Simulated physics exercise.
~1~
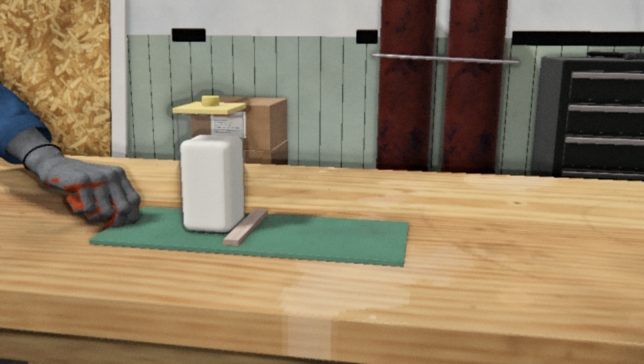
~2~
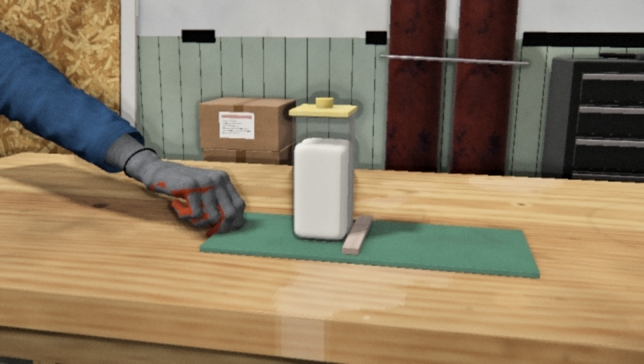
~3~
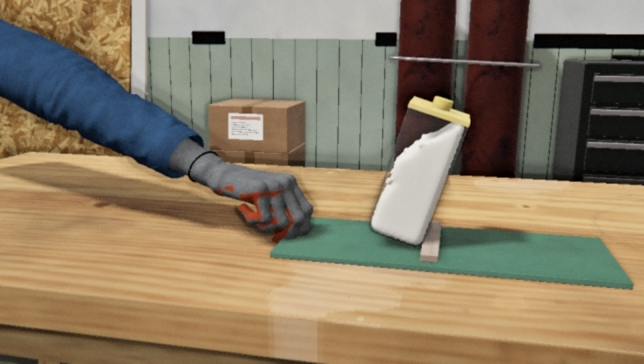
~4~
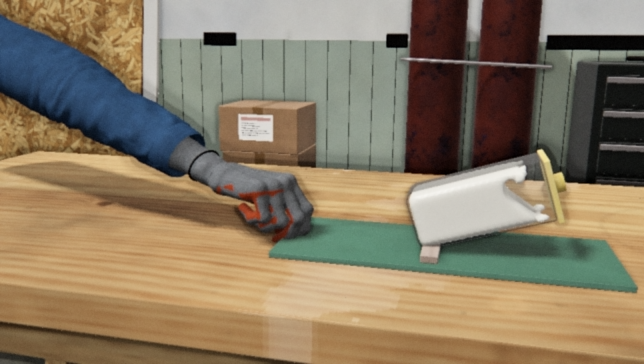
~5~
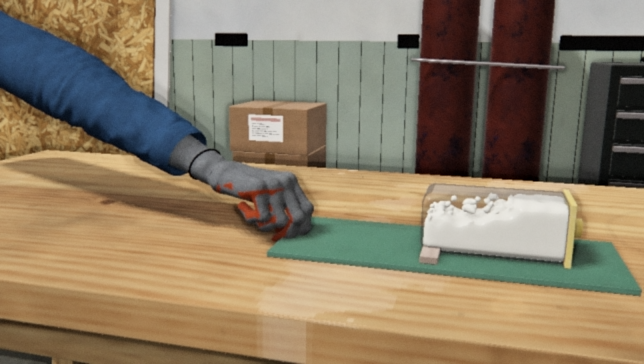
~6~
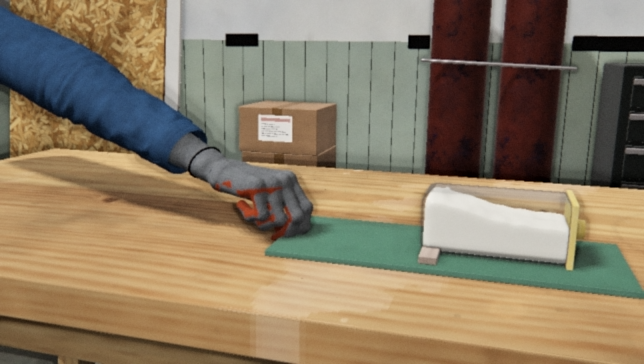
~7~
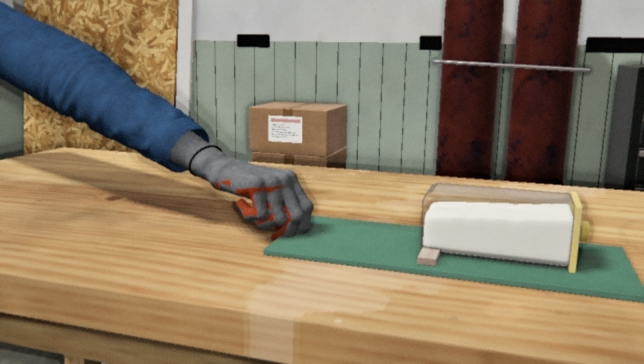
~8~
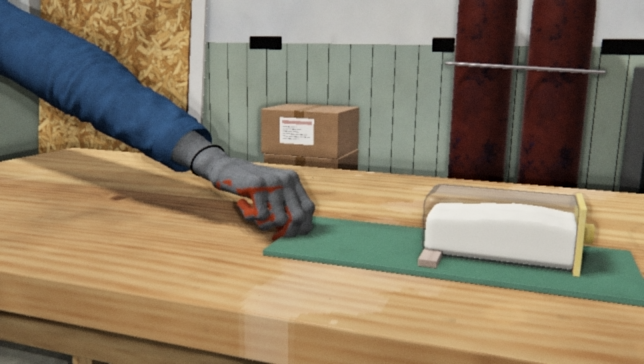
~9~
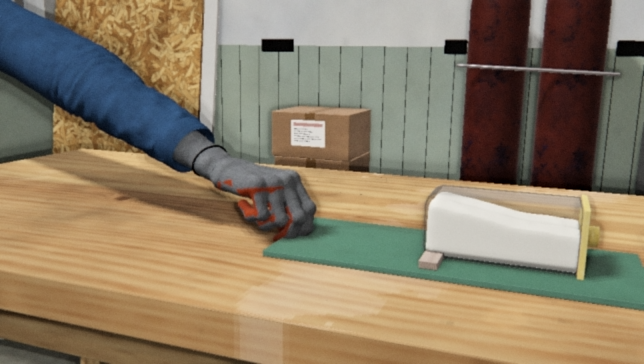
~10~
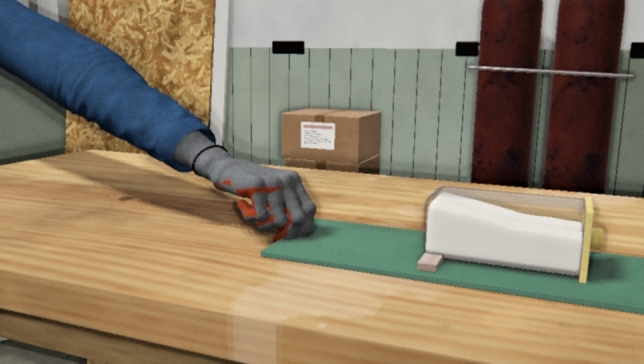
A gloved hand slides a green board right, stops, and the white-filled flask topples onto its side.
